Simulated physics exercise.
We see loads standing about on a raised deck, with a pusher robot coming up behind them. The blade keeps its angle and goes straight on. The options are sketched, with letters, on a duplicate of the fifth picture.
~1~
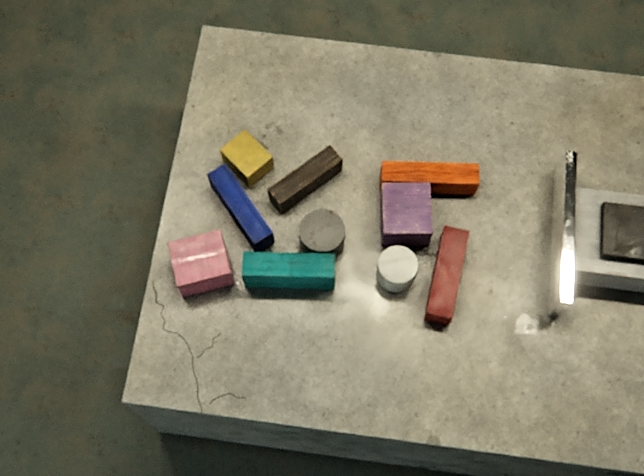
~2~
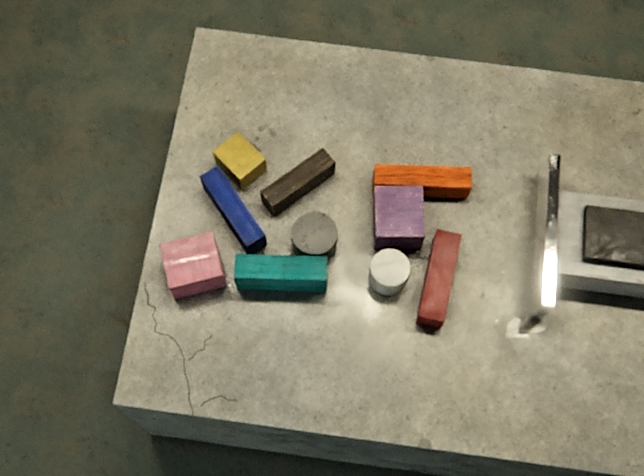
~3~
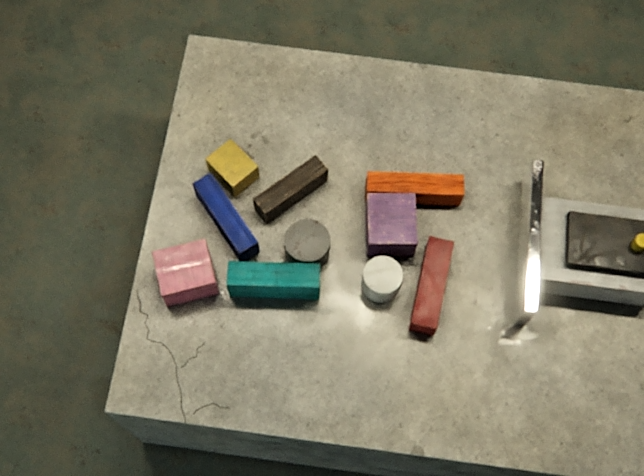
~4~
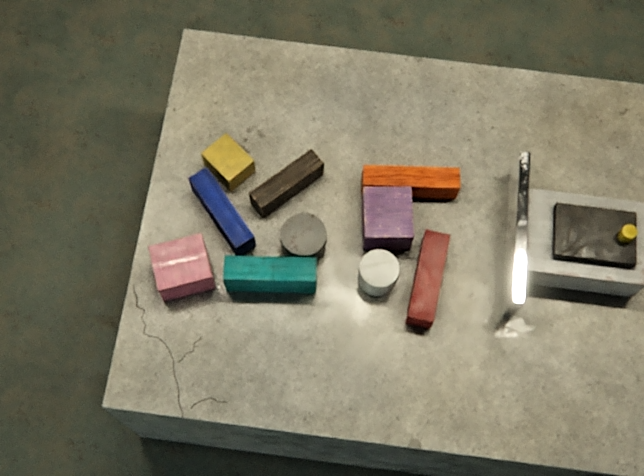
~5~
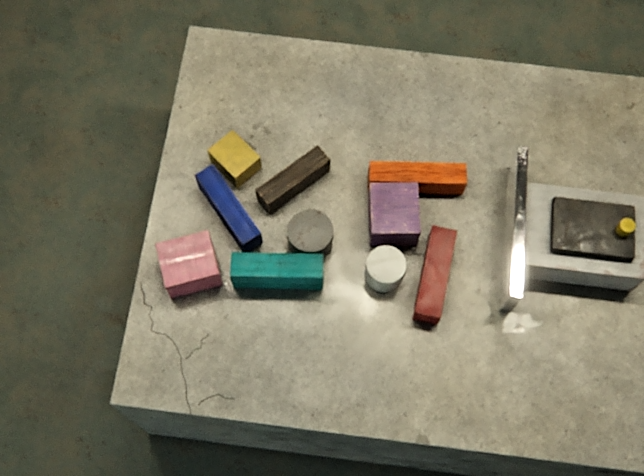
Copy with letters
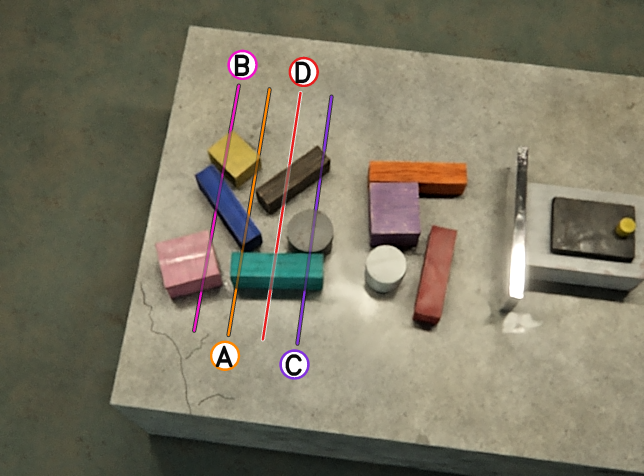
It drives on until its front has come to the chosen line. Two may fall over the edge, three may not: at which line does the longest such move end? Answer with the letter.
Up to line A.
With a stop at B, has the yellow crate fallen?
By then, yes.
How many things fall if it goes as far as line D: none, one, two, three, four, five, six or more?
In all, none.
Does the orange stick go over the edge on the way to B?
No.
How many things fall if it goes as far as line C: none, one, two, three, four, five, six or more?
The count is none.
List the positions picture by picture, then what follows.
The first frame shows orange stick (429, 178); yellow crate (247, 159); turquoise stick (289, 270).
The second frame shows robot (619, 236); pink crate (193, 266).
The third frame shows robot (601, 242); purple crate (391, 225).
The fourth frame shows robot (588, 233); black bar (287, 183).
The fifth frame shows robot (587, 227); red bar (435, 275); orange stick (417, 178); yellow crate (235, 160).
On the marked copy, A at (250, 205); B at (218, 202); C at (315, 213); D at (283, 209).
Taking A. A third of the way, robot (488, 216); black bar (288, 179); orange stick (369, 165).
Two thirds of the way, robot (392, 204); pink crate (165, 270); yellow crate (198, 154).
When it is over, robot (318, 195); blue stick over the edge; yellow crate (172, 136); one fallen.
As for the rest, B drops four; C is within the limit but short; D is within the limit but short.
